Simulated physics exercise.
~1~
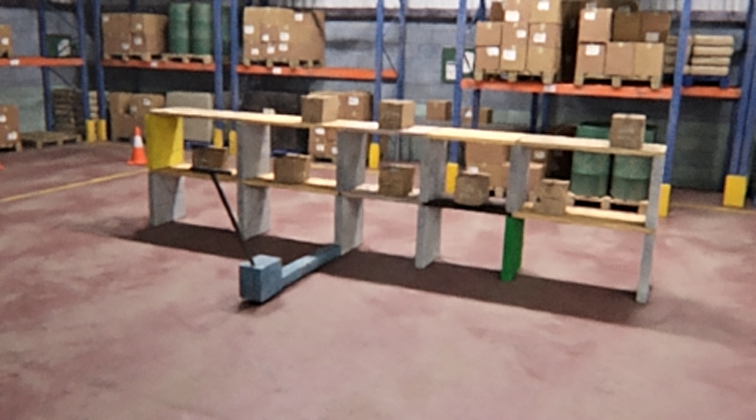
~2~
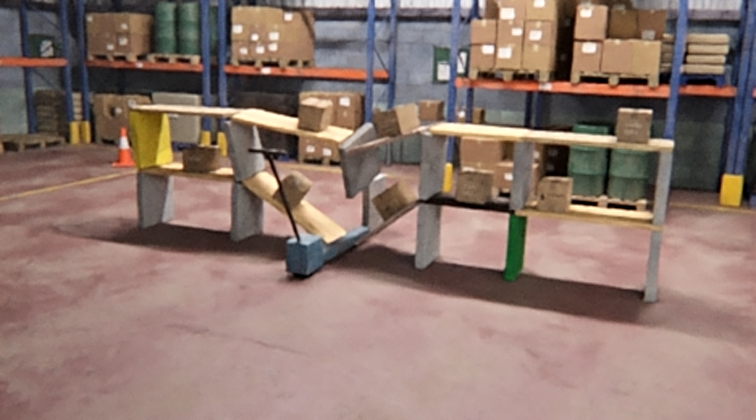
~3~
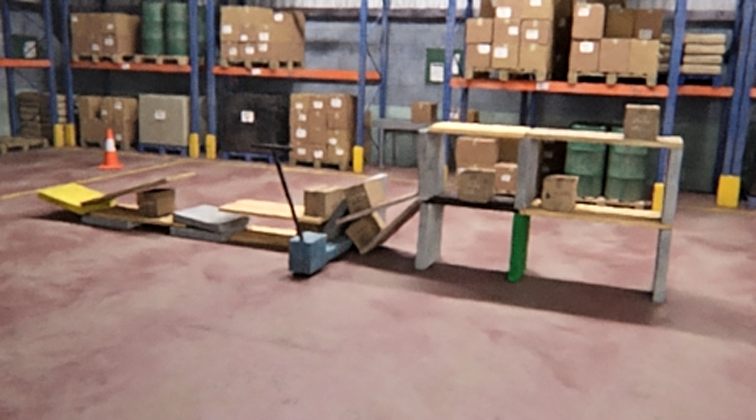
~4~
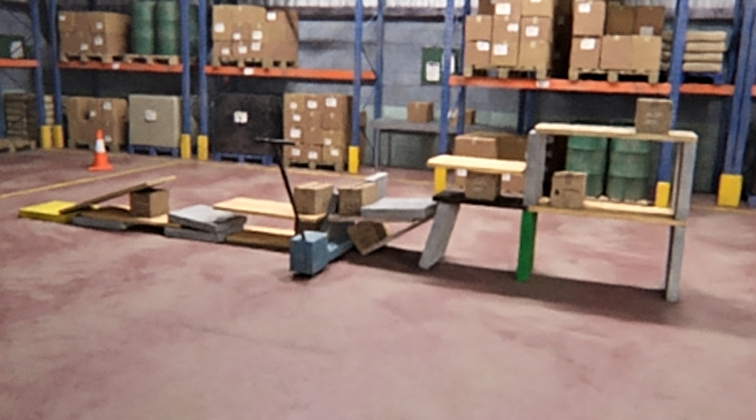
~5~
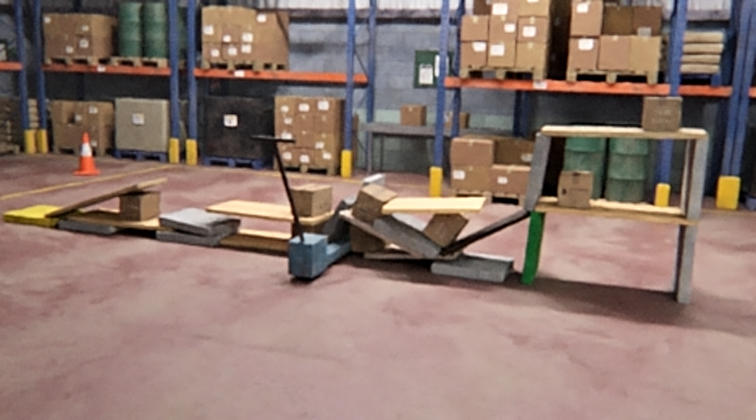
In a warehouse lined with blue and orange racking and stacked cartons, a slowly drifting view faces a long two-tier shelf of pale boards and grey uprights, one yellow at the left and one green right of centre. A blue jack with a dark handle sits low at the front. It pushes in to the right, and the boards beside it buckle, tipping their cartons. The whole left side then falls flat, yellow upright included. The collapse spreads rightward, bringing down the next section, while the right-hand bay with the green upright stays standing, cartons still on it.
